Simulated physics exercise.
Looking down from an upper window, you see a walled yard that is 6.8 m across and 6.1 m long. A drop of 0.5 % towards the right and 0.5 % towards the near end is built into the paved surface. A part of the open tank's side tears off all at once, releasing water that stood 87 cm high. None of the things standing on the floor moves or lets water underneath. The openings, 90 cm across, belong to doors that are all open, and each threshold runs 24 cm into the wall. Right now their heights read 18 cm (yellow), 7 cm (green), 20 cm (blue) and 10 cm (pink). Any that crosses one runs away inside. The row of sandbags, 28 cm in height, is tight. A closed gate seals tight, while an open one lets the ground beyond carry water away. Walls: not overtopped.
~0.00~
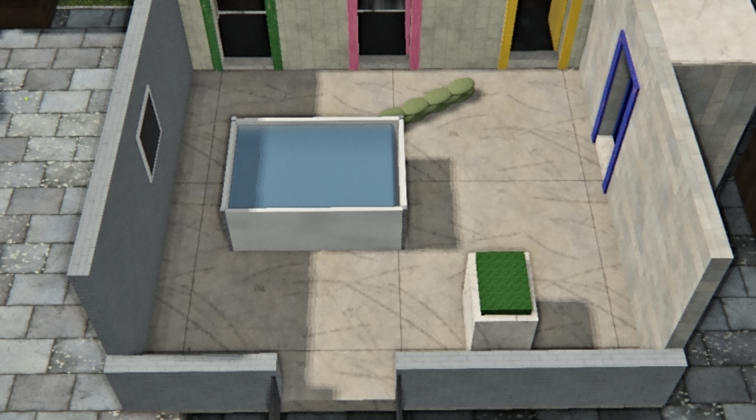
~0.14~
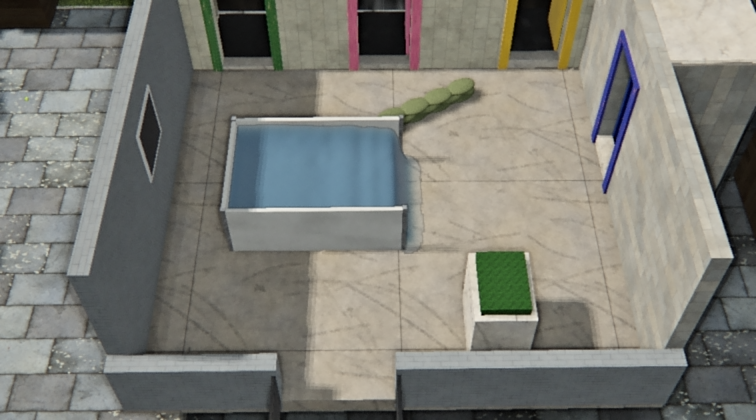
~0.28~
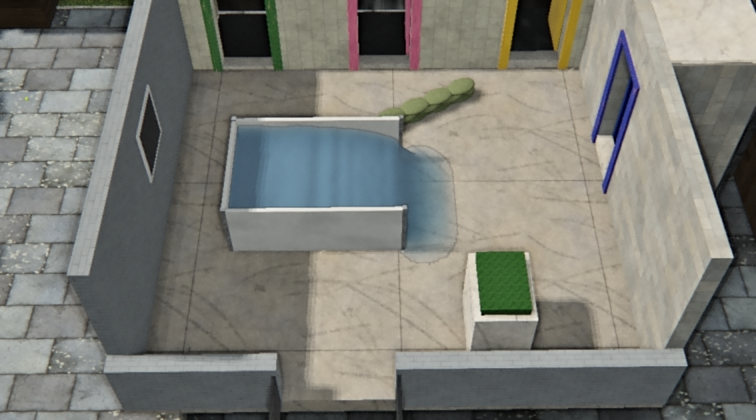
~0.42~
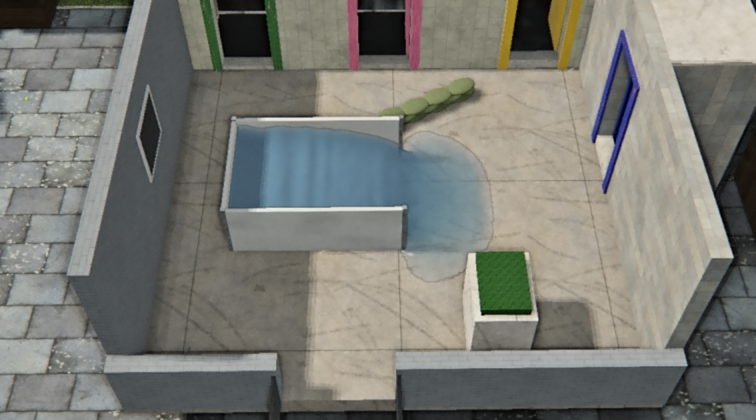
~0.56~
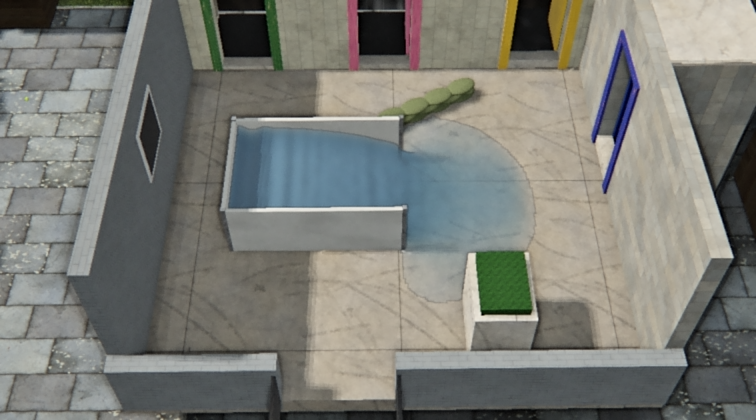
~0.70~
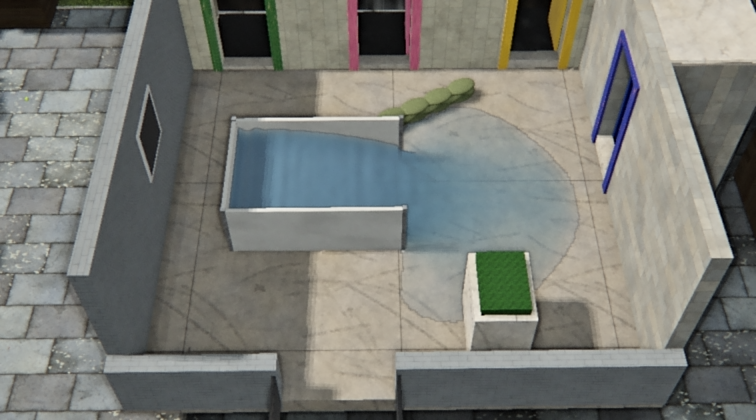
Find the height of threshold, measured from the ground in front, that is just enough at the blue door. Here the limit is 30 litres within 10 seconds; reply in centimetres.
Roughly 33 cm is just enough.
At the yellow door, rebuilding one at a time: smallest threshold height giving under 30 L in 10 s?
For yellow: Close to 23 cm.
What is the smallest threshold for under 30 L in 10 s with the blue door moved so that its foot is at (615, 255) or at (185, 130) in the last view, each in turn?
In turn: About 31 cm, about 8.0 cm.
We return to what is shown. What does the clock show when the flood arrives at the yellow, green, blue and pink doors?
Arrival times - yellow: 1.4 s; green: 4.5 s; blue: 0.9 s; pink: 3.4 s.
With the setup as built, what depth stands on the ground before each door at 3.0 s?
Depth (cm): Yellow 29 / green 0 / blue 30 / pink 0.
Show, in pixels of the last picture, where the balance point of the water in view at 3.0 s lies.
Around (487, 212).
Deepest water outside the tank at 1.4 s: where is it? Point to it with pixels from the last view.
Check close to (600, 202).
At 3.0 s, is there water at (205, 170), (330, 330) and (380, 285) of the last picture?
Status: Clear / clear / clear.
After 1.4 s water covers 40 % of the floor, deepest (42 cm) near (600, 202); 32 cm at the blue door, 31 litres in over its 20 cm threshold.
After 3.0 s water covers 45 % of the floor, deepest (43 cm) near (638, 380); 30 cm at the blue door, 172 litres in over its 20 cm threshold.
After 10.0 s water covers 95 % of the floor, deepest (16 cm) near (142, 385); 9 cm at the blue door, 195 litres in over its 20 cm threshold.
At the blue door as built, the water arrived by 0.9 s and peaked near 39 cm at 2.0 s.
Run again over the same 10 s with other heights there, 54 litres in over 29.5 cm, 2 litres over 40 cm. The limit of 30 litres is kept from about 33 cm up.
